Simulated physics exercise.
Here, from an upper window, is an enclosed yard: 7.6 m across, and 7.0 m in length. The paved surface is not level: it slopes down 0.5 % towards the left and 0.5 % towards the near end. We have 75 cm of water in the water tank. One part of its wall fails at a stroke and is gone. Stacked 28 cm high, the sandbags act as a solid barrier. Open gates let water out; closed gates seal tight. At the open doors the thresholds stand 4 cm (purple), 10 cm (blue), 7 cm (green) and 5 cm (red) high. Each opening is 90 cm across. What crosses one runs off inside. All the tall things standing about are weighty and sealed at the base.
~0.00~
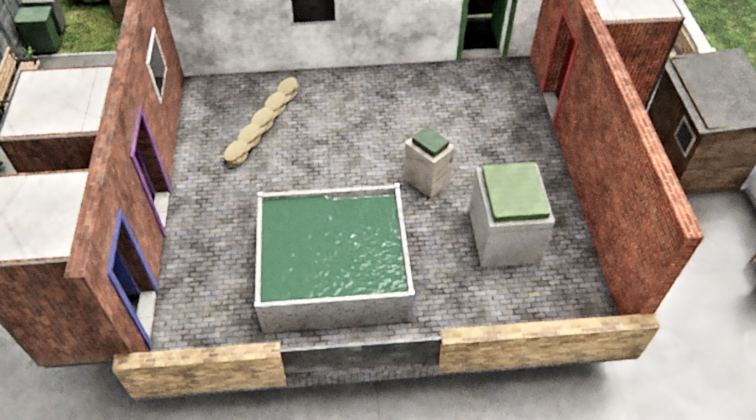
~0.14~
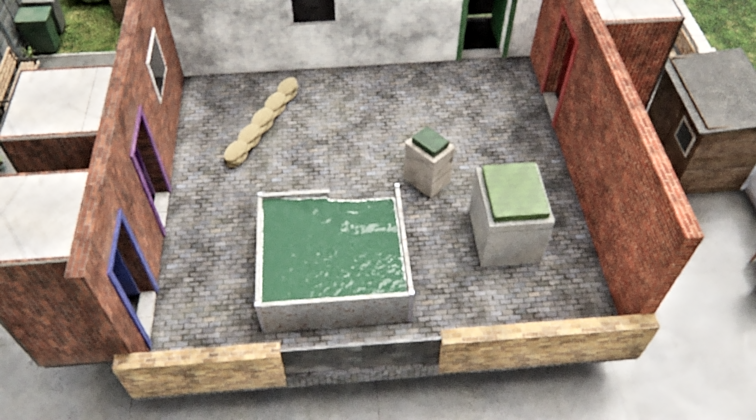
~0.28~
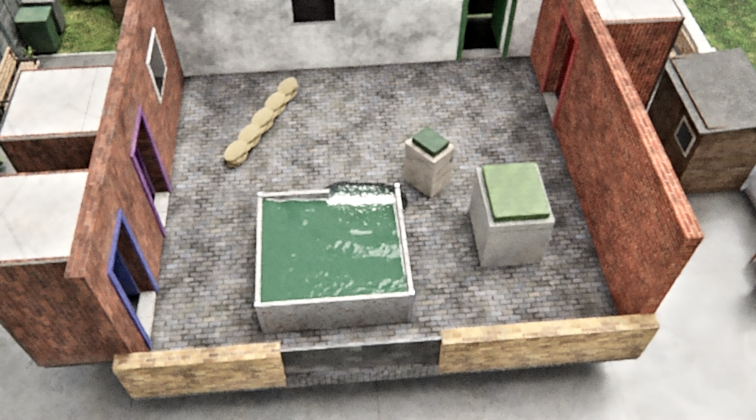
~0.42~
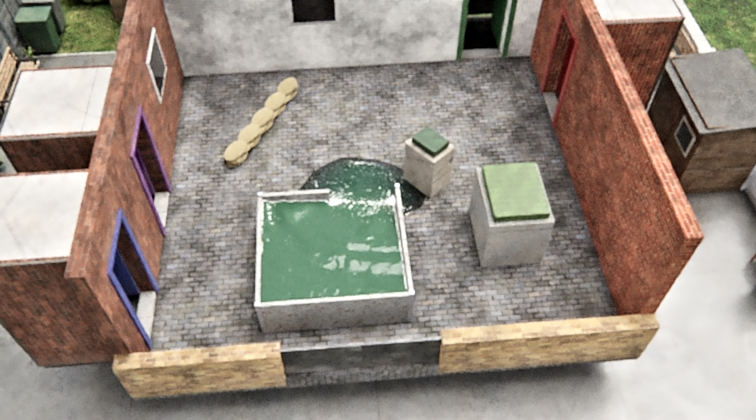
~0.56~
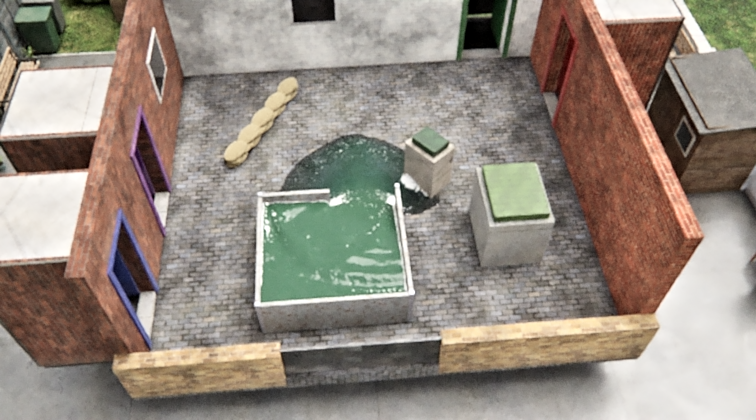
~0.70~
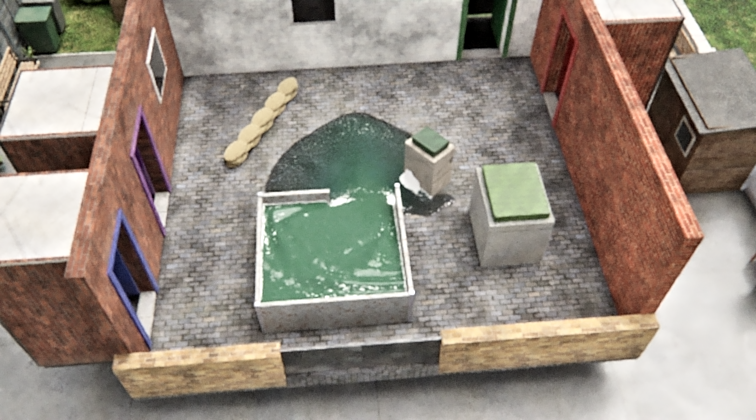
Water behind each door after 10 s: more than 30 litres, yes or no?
Purple door: No; blue door: No; green door: Yes; red door: Yes.
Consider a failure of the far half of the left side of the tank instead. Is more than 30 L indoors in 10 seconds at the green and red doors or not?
Green stays inside, red stays inside, judged against that limit.
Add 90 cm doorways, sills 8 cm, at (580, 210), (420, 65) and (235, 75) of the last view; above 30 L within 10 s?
Well, the first is on the low side, the second is on the high side, and the third is on the low side.
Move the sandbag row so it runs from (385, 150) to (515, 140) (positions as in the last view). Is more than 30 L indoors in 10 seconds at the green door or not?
Limit check - green: Pass, within.
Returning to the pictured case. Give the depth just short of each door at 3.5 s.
Depths: Purple door 0 cm, blue door 0 cm, green door 11 cm, red door 5 cm.
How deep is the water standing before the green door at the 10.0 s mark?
About 9.5 cm deep.
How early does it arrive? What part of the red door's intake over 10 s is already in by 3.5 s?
Fraction in by then: Around 0 per cent.
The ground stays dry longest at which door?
Door: Blue.
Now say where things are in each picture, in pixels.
Still water, 75 cm deep, in the water tank at (332, 244), in the first picture.
Water pours out on the water tank's far side and has run 0.7 m, to a hidden place; typically 9 cm deep outside, 75 cm at the water tank's back, in the second picture.
The front is at (330, 189), 0.9 m from the gap on the water tank's far side; 1.0 m2 of floor is under water; 75 cm left at the back of the water tank, in the third picture.
Water pours out on the water tank's far side and has run 1.4 m, to (341, 162); typically 9 cm deep outside, 75 cm at the water tank's back, in the fourth picture.
Water pours out on the water tank's far side and has run 2.0 m, to (343, 140); typically 7 cm deep outside, 73 cm at the water tank's back, in the fifth picture.
The front is at (358, 115), 2.7 m from the gap on the water tank's far side; 5.6 m2 of floor is under water; 66 cm left at the back of the water tank, in the sixth picture.
After 1.4 s water covers 25 % of the floor and is deepest (42 cm) near (365, 212); purple door not reached, blue door not reached, green door not reached, red door not reached.
After 2.2 s water covers 35 % of the floor and is deepest (37 cm) near (343, 69); purple door not reached, blue door not reached, green door 10 cm at the sill, 0 L in, red door not reached.
After 3.5 s water covers 50 % of the floor and is deepest (26 cm) near (531, 64); purple door not reached, blue door not reached, green door 11 cm at the sill, 12 L in, red door 5 cm at the sill, 0 L in.
After 6.0 s water covers 80 % of the floor and is deepest (17 cm) near (517, 70); purple door 3 cm at the sill, 0 L in, blue door not reached, green door 13 cm at the sill, 35 L in, red door 12 cm at the sill, 38 L in.
After 10.0 s water covers 95 % of the floor and is deepest (14 cm) near (602, 338); purple door 5 cm at the sill, 2 L in, blue door 10 cm at the sill, 2 L in, green door 9 cm at the sill, 83 L in, red door 8 cm at the sill, 97 L in.
